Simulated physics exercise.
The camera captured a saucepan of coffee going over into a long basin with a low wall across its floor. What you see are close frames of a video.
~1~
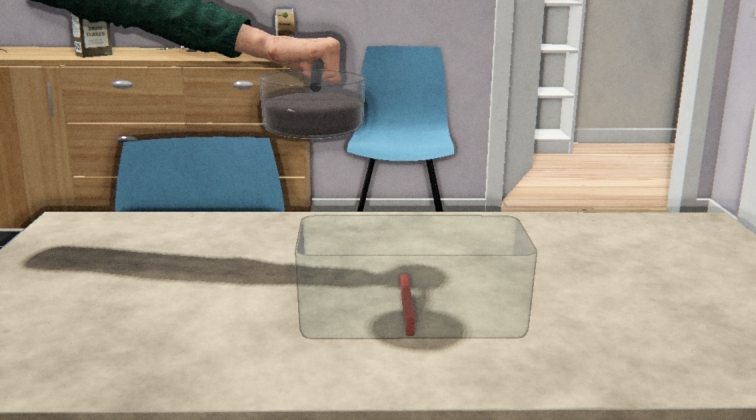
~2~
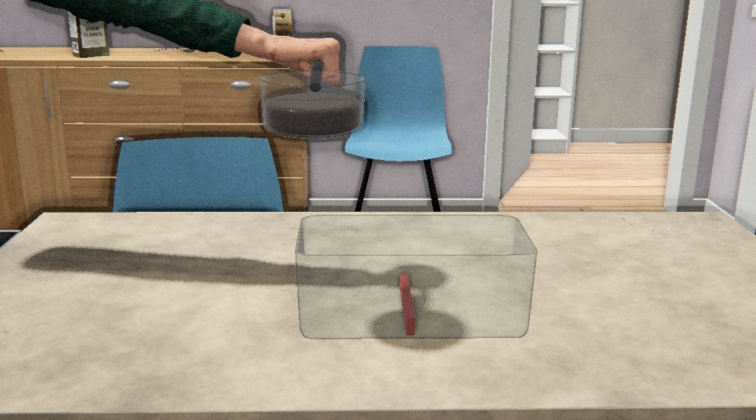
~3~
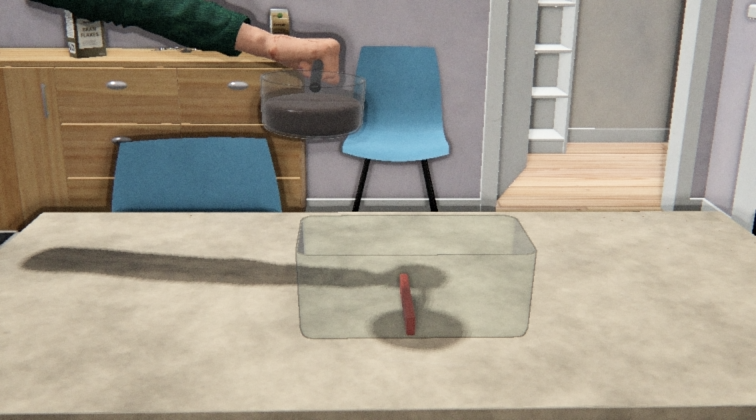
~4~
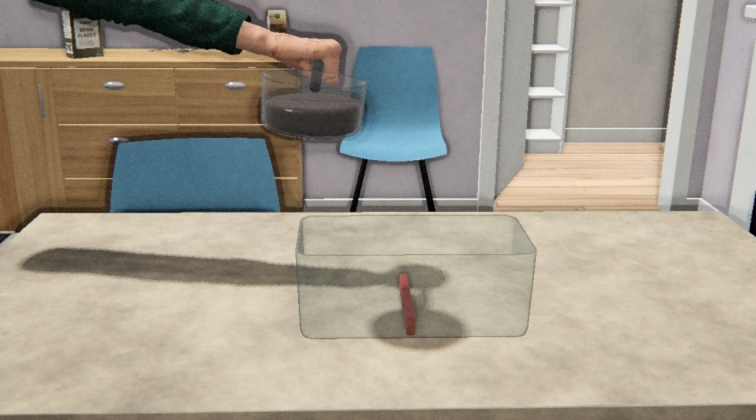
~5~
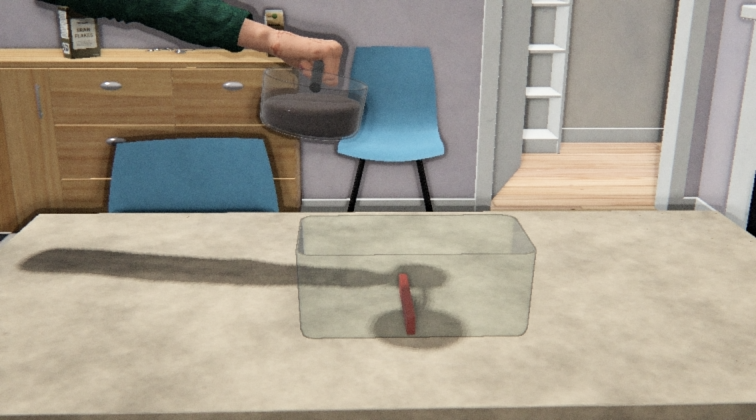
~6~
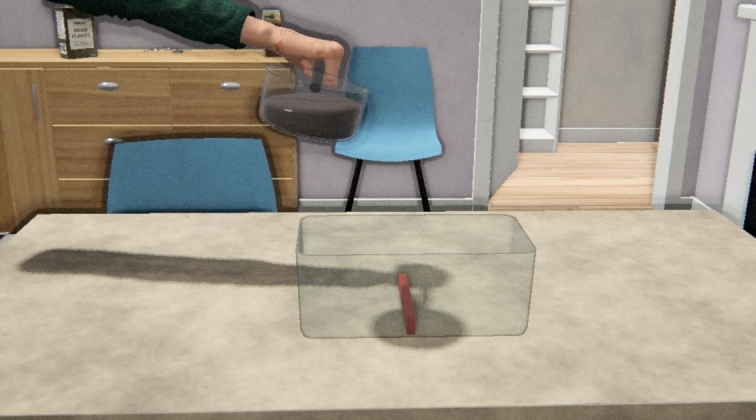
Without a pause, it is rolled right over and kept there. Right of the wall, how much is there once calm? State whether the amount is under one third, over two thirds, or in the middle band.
Once it settles, the part right of the wall is a third to two thirds, I'd say.
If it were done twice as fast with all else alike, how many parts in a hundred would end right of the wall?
Some 30 per cent.
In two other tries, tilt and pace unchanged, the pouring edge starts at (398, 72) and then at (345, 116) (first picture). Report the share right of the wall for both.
Estimate: 85 per cent, then 5 per cent.
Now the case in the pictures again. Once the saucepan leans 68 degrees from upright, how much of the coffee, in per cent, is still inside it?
Some 65 in a hundred has yet to spill out.
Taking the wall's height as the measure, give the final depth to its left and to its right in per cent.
Left: About 40; right: About 30.
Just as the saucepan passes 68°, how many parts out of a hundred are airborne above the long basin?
Estimate: Some 35 per cent.
A moment on, the saucepan is tipped part way and 65 per cent is still to pour, 1 is left of the wall and 0 right of it.
Next, the saucepan is tipped on its side and 17 per cent is still to pour, 23 is left of the wall and 40 right of it.
Then the saucepan is tipped on its side and 2 per cent is still to pour, 50 is left of the wall and 43 right of it.
Later the saucepan is tipped on its side and 0 per cent is still to pour, 54 is left of the wall and 45 right of it.
At rest 54 per cent lies left of the wall, 45 right of it and 1 outside.
